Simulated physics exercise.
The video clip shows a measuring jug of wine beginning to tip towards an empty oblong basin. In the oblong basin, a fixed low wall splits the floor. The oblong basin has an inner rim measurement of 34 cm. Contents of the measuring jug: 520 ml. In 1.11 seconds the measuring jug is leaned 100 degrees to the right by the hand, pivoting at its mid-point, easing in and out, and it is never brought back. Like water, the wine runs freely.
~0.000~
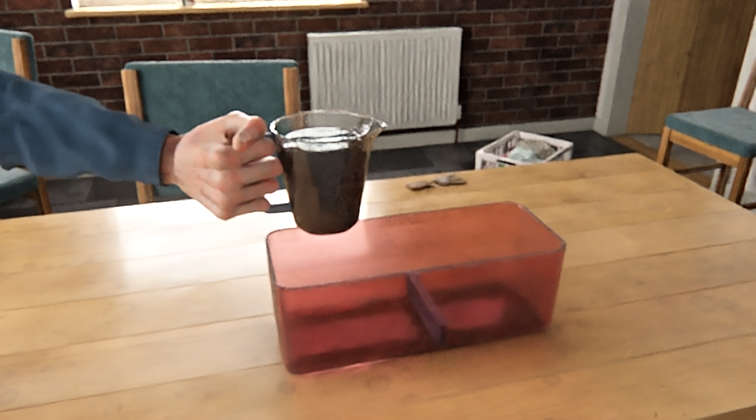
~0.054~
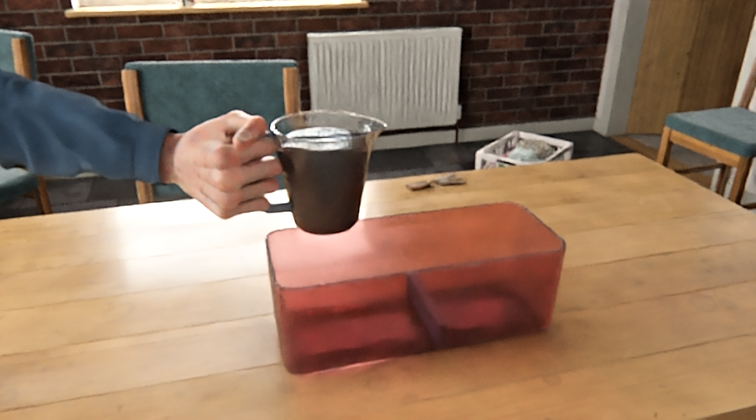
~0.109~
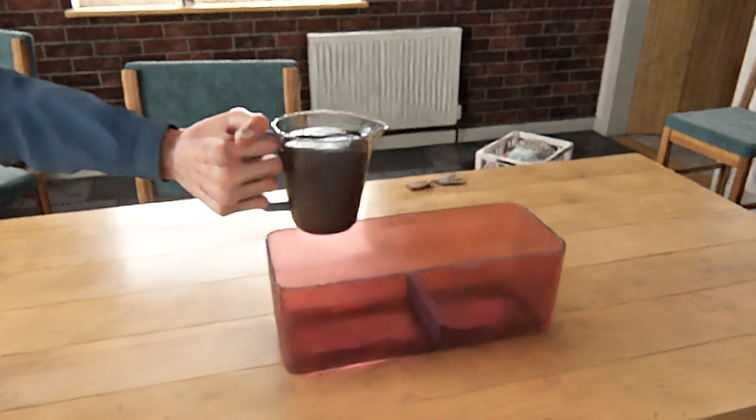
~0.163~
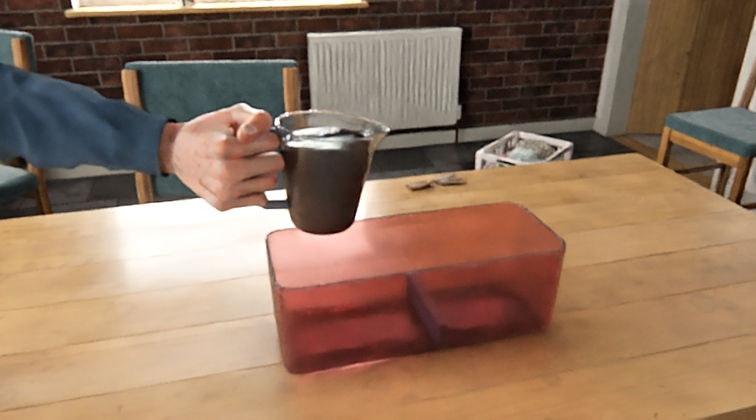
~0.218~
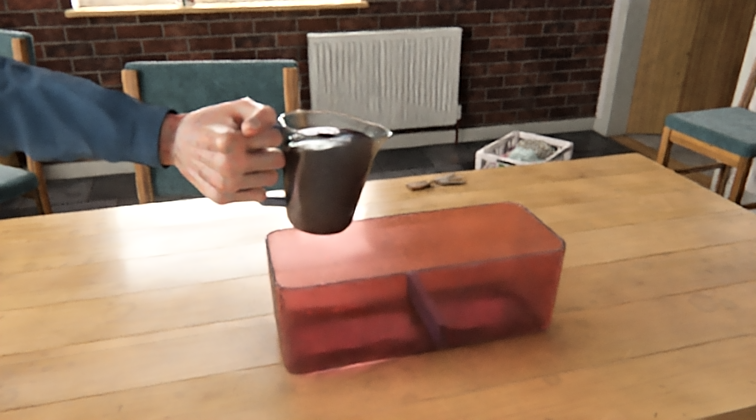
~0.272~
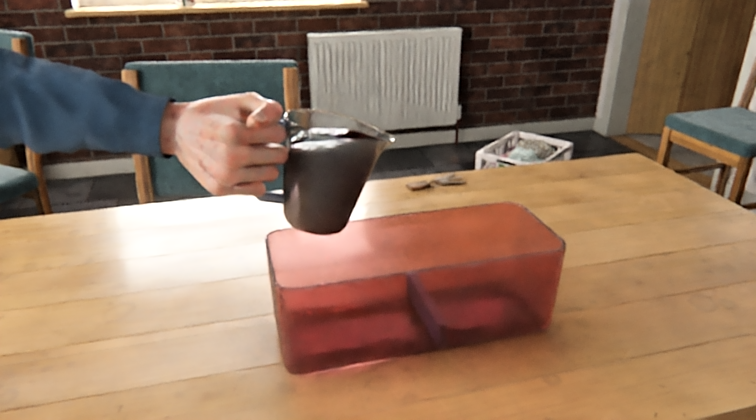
A hand gradually tilts a clear jug of dark liquid rightward above a red basin.
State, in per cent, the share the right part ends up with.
The right part ends up with roughly 60 %.
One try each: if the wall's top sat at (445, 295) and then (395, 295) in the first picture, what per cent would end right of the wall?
The first gives near 20 per cent and the second near 95 per cent.
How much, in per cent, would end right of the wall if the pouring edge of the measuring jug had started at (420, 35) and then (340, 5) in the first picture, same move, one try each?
First 90, then 25 per cent.
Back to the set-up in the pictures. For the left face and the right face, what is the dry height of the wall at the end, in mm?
Left roughly 26 mm; right roughly 16 mm.
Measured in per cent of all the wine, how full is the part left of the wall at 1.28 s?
That share comes to around 38 in a hundred.
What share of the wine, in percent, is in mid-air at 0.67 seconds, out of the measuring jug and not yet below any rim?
Near 16 in a hundred.
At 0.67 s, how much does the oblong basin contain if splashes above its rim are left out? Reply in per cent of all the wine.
About 12%.
Then, 0.67 s in, the tilt is 66° and 72 per cent is still to pour, 1 is left of the wall and 11 right of it.
Then, 0.97 s in, the tilt is 96° and 20 per cent is still to pour, 19 is left of the wall and 51 right of it.
Then, 1.28 s in, the tilt is 100° and 1 per cent is still to pour, 38 is left of the wall and 60 right of it.
Then, 1.61 s in, the tilt is 100° and 0 per cent is still to pour, 39 is left of the wall and 60 right of it.
Finally, 39 per cent lies left of the wall, 60 right of it and 1 outside.
